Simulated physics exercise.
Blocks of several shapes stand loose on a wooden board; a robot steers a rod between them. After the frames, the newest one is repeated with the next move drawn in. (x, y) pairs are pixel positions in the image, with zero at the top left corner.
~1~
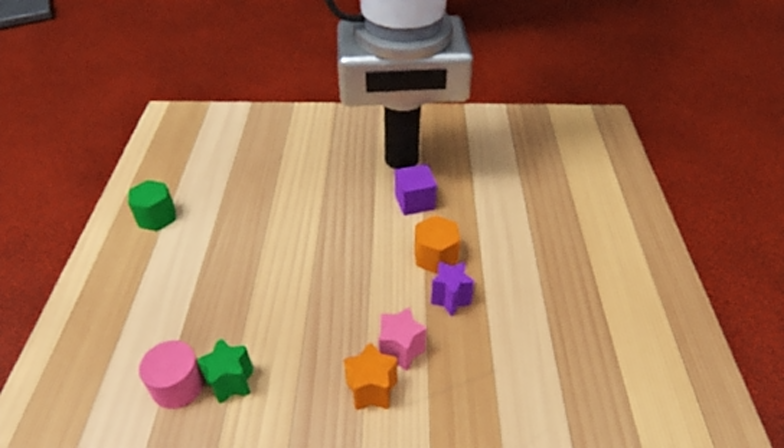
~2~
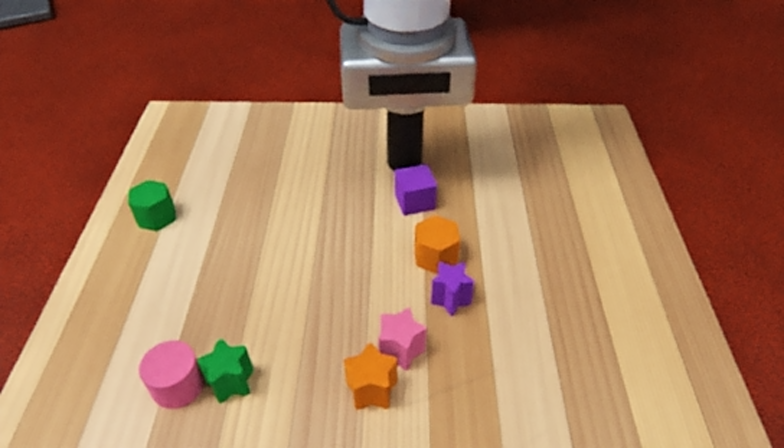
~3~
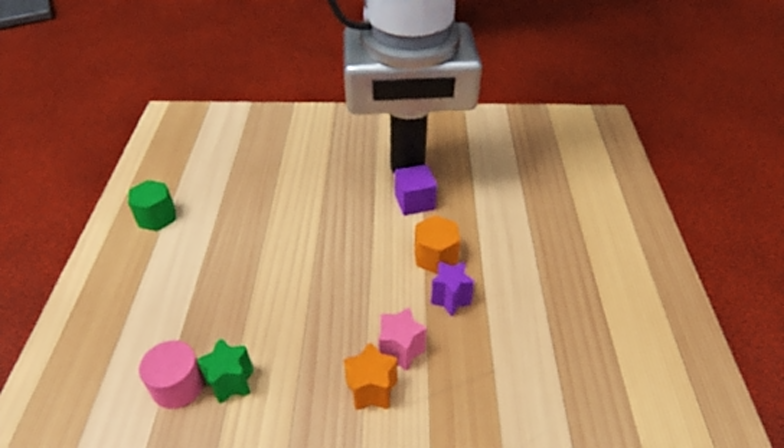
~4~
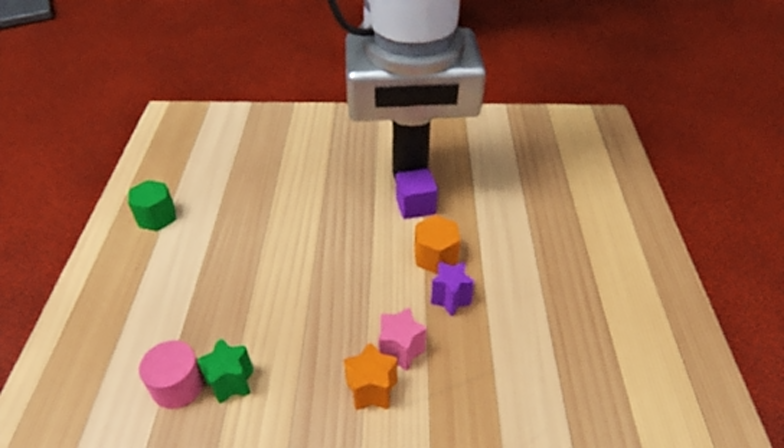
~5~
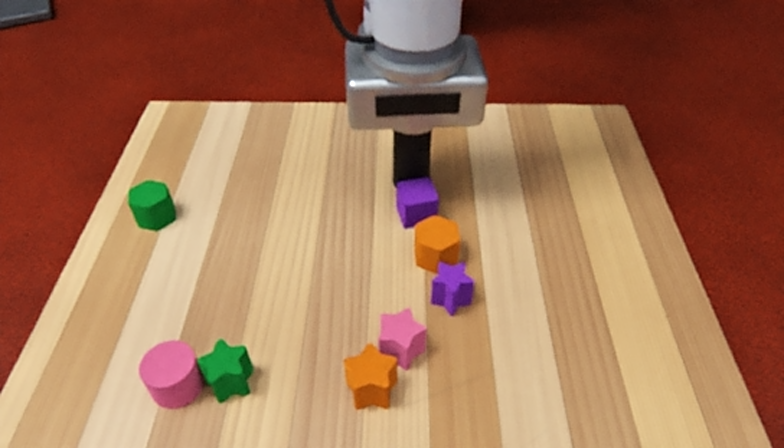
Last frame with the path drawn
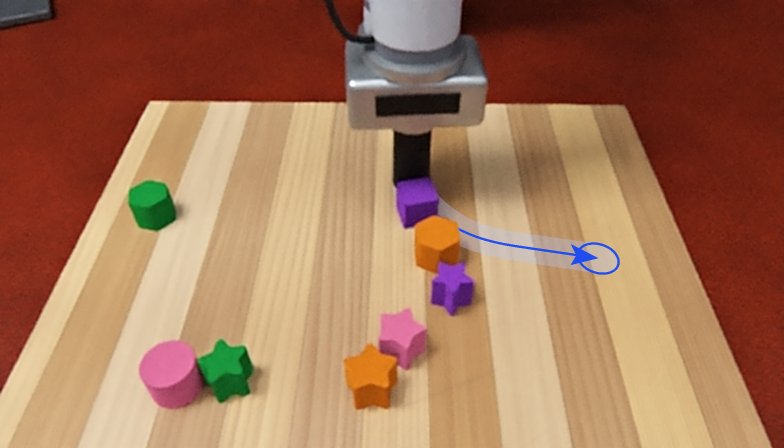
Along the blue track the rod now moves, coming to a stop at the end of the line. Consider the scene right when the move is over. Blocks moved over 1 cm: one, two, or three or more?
Three or more blocks move more than 1 cm.
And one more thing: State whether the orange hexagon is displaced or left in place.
The orange hexagon will be pushed away from where it stands.
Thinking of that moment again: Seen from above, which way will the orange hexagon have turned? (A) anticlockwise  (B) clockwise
It's B.
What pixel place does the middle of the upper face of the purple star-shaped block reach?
Somewhere near (453, 295).
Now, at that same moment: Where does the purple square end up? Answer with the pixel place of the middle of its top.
The point I'd pick in the picture is (457, 235).
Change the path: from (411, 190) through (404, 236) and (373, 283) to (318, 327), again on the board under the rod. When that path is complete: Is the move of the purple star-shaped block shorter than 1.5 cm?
I believe not.
The drawn path runs from (411, 190) via (456, 227) and (524, 247), ending at (598, 258).
On the path given first. One third of the way, rod at (457, 220); purple square at (453, 231), turned 35° clockwise; orange hexagon at (443, 261), turned 55° clockwise; purple star-shaped block at (454, 291), turned 15° anticlockwise.
Two thirds of the way, rod at (527, 240); purple square at (457, 235), turned 40° clockwise; orange hexagon at (442, 264), turned 60° clockwise; purple star-shaped block at (453, 295), turned 15° anticlockwise.
At the end, rod at (601, 250); purple square at (457, 235), turned 40° clockwise; orange hexagon at (442, 264), turned 60° clockwise; purple star-shaped block at (453, 295), turned 15° anticlockwise.
